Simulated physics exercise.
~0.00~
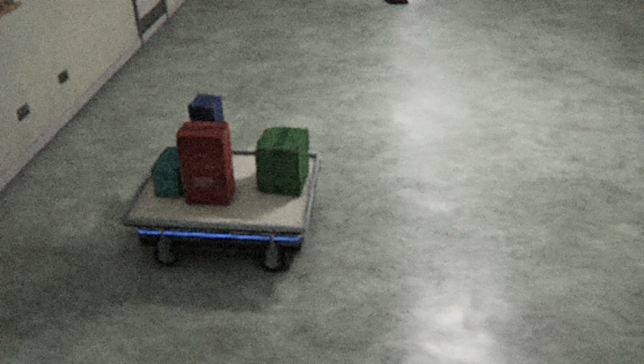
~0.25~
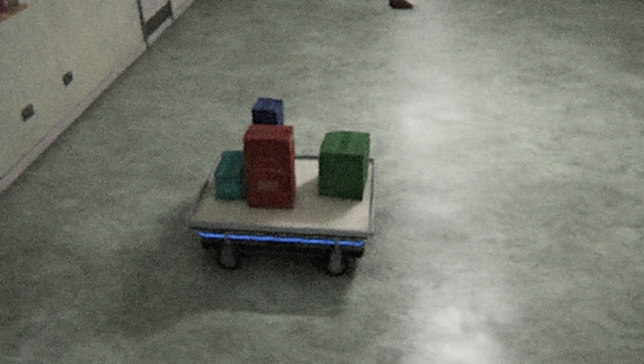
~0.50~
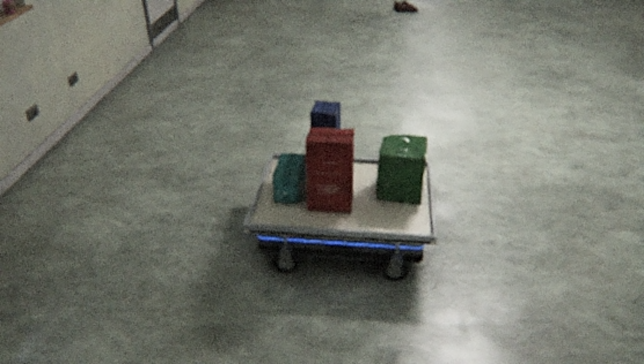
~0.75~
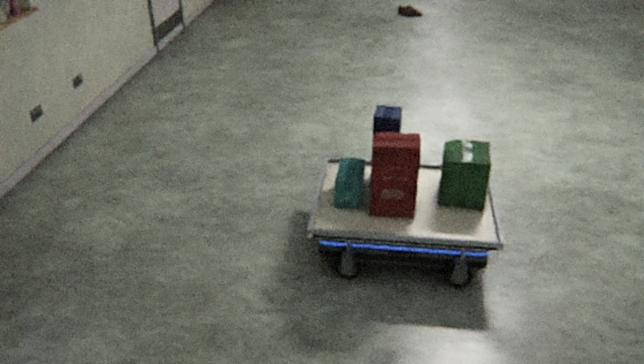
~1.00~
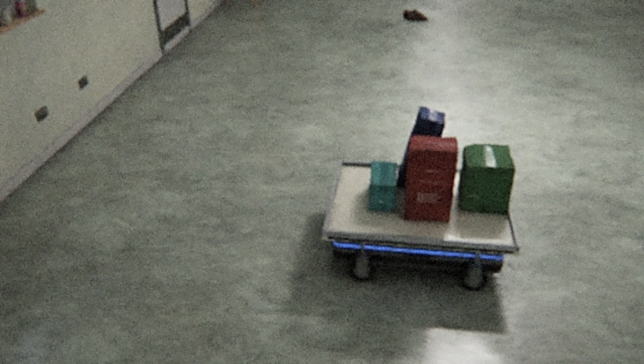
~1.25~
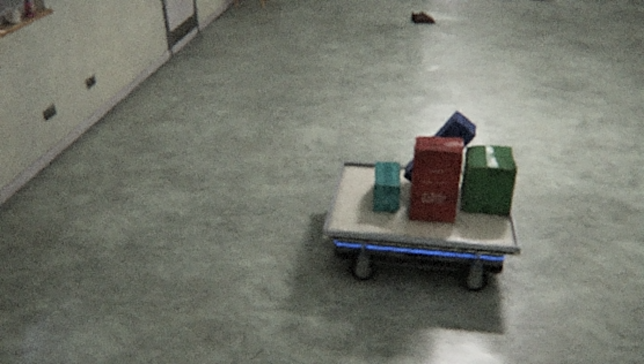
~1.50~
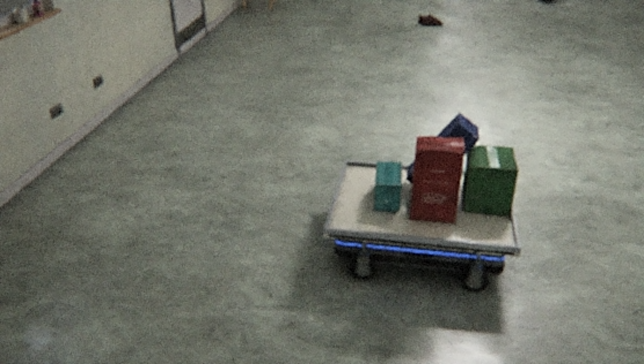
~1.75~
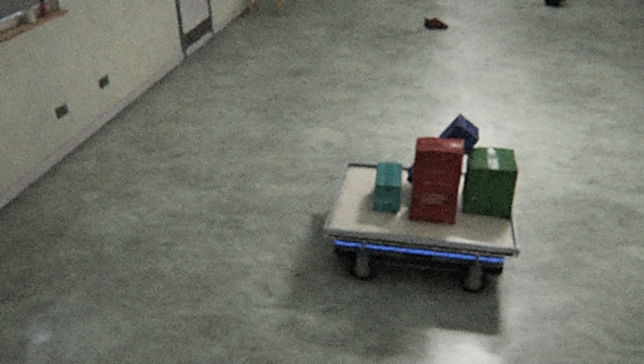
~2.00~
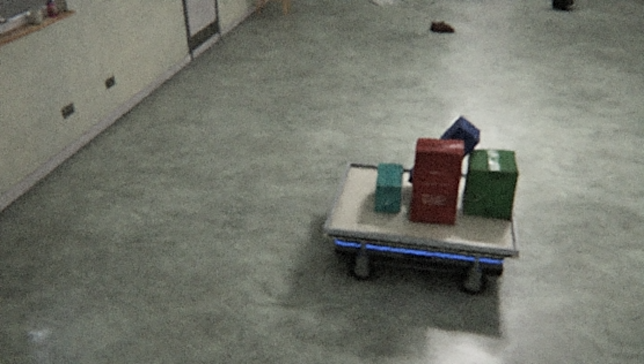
A low cart carrying four colored boxes rolled to the right across a gray floor and stopped, and the blue box at the back tipped rightward, ending up leaning behind the upright red box while the green one stayed standing beside it.
